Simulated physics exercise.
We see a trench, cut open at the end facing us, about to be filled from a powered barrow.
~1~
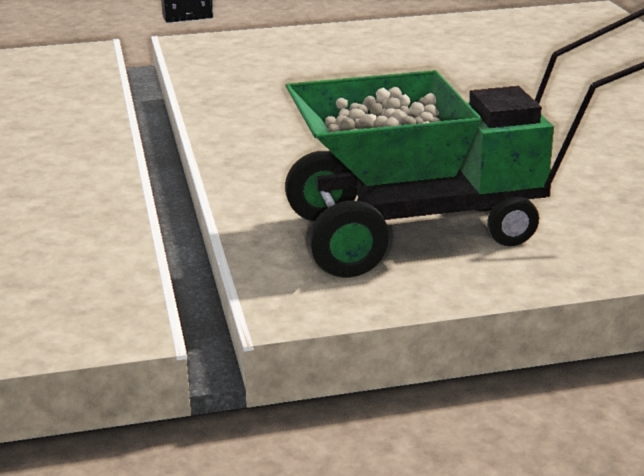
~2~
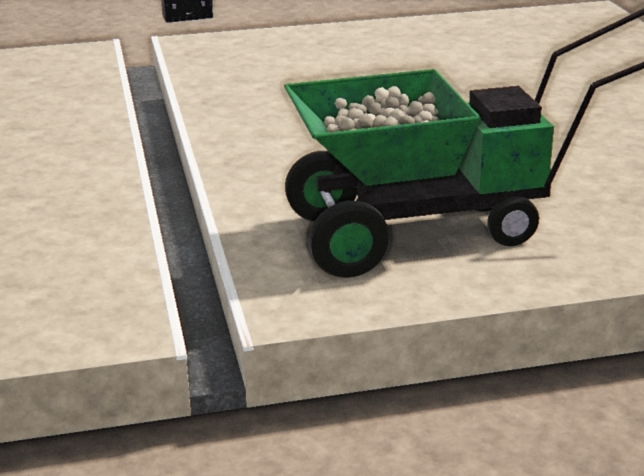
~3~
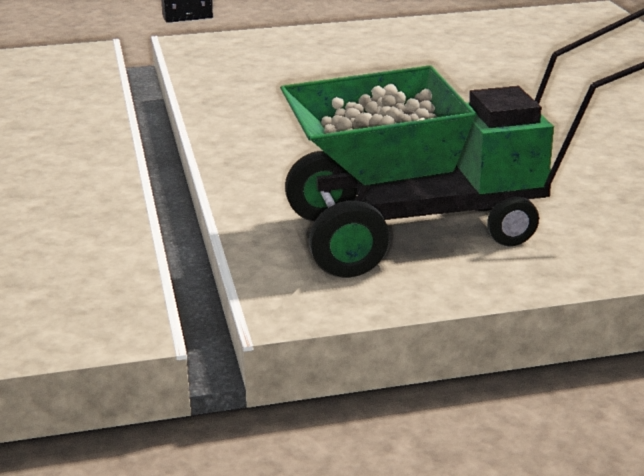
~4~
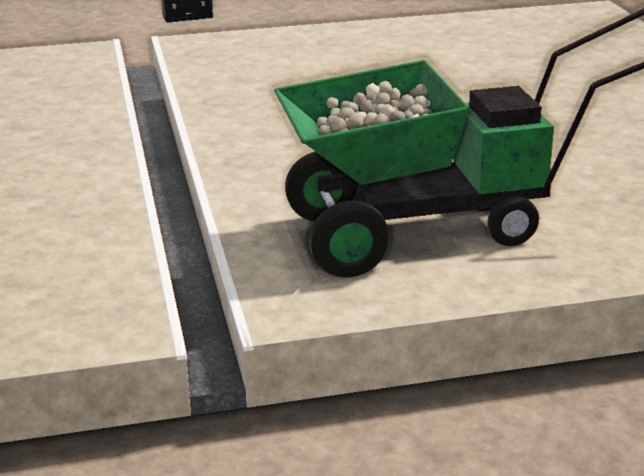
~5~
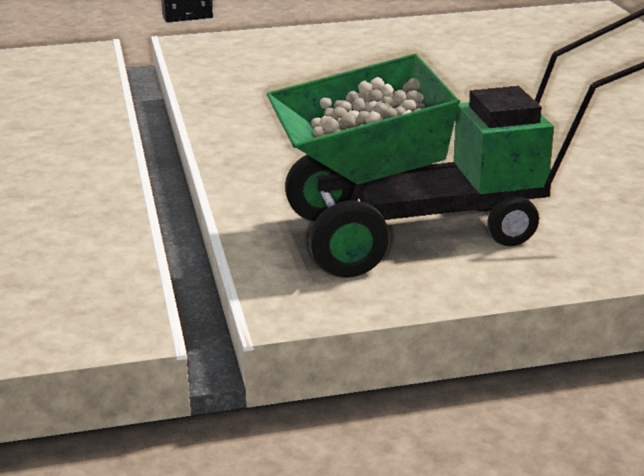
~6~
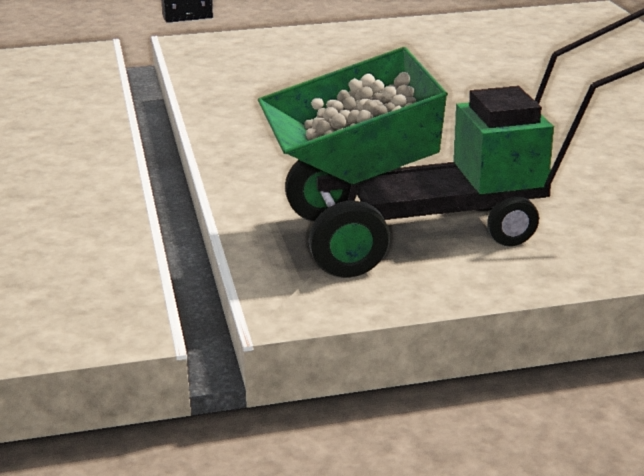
Beside a narrow trench, the green skip of a stationary barrow tilts gradually left, carrying pebbles.
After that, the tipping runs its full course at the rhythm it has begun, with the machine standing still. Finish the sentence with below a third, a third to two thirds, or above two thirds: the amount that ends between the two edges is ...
The amount that ends between the two edges is above two thirds.
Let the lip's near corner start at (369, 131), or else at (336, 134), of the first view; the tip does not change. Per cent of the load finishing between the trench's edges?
About 50 percent at the first place and about 80 percent at the second.
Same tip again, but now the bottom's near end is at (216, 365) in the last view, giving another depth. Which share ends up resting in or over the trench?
The share would be around 70 per cent.
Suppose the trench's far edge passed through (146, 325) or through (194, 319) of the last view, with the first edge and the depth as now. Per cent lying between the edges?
In order: Some 100 per cent, then some 60 per cent.
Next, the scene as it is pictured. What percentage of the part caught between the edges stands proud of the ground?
My estimate would be close to 10 per cent.
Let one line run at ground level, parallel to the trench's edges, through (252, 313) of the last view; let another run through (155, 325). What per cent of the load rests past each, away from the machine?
Roughly 100 and 10 %.
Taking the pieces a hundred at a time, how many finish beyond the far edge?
Near 10 in every hundred.
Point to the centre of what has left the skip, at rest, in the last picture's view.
Once nothing moves, the middle sits near (189, 285).
Shortly afterwards, skip tipped steeply; the whole lot in the skip.
Next, skip tipped right over; the bulk in the skip; near a quarter in or heaped over the trench; only a few beyond it; only a few falling.
Some moments later, skip tipped right over; only a few in the skip; the bulk in or heaped over the trench; a little beyond it.
In the end, skip tipped right over; the bulk in or heaped over the trench; a little beyond it.
